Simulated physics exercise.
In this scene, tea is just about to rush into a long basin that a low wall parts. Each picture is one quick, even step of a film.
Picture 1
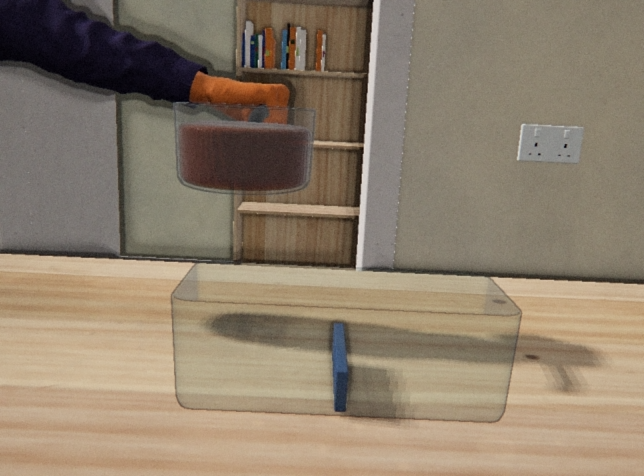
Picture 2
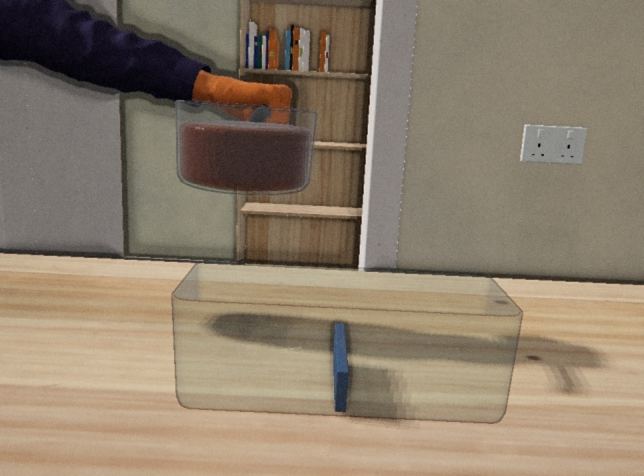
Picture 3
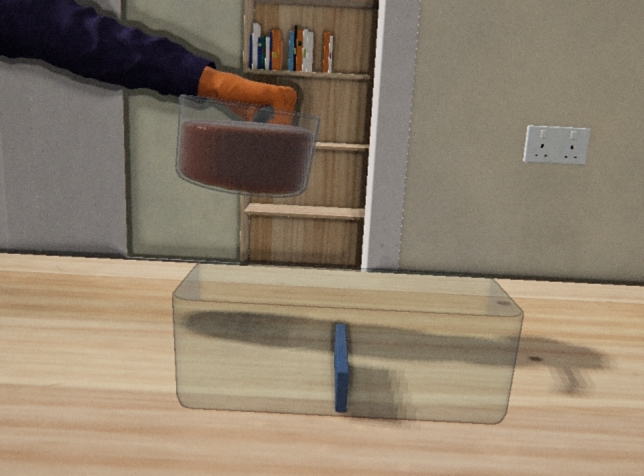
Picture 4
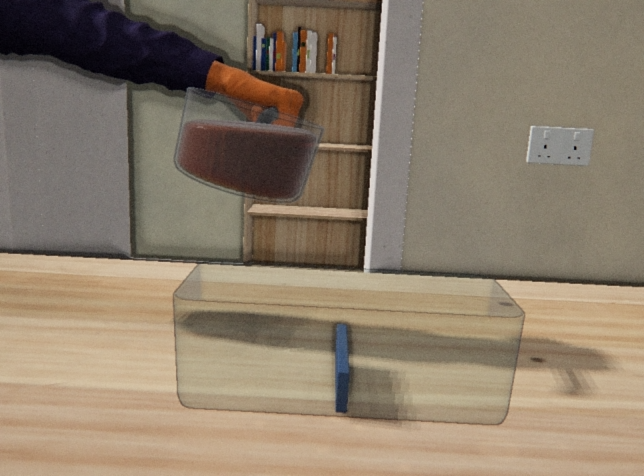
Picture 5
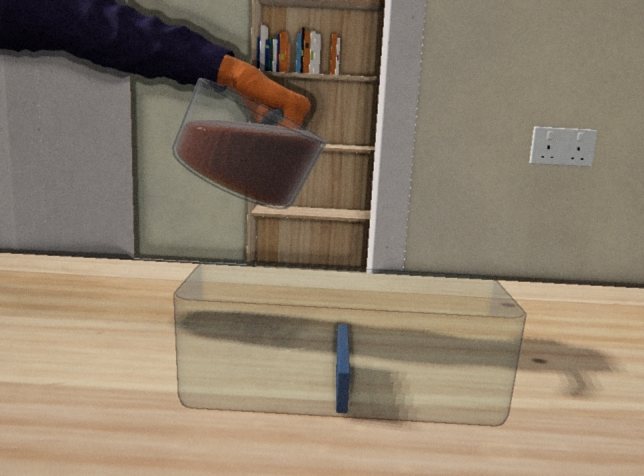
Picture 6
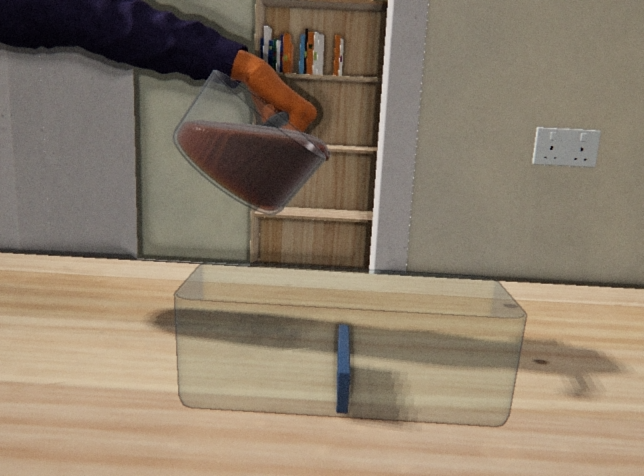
An orange-gloved hand steadily tilts a clear container of reddish-brown liquid rightward above a long transparent basin.
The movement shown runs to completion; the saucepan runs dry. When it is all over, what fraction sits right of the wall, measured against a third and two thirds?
It finishes at between a third and two thirds.
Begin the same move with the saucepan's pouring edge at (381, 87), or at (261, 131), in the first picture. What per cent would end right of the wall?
Try one: 85 %; try two: 10 %.
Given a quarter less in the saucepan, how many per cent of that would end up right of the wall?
Close to 50 per cent.
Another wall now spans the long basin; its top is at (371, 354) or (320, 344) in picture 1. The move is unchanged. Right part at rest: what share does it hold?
First try around 25 percent; second try around 75 percent.
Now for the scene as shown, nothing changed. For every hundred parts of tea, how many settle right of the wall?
Share approx. 60 %.
A moment on, the tilt is 103° and 25 per cent is still to pour, 1 is left of the wall and 30 right of it.
Next, the tilt is 113° and 4 per cent is still to pour, 30 is left of the wall and 60 right of it.
Then the tilt is 113° and 0 per cent is still to pour, 40 is left of the wall and 58 right of it.
Later the tilt is 113° and 0 per cent is still to pour, 40 is left of the wall and 58 right of it.
In the end 40 per cent lies left of the wall, 58 right of it and 1 outside.
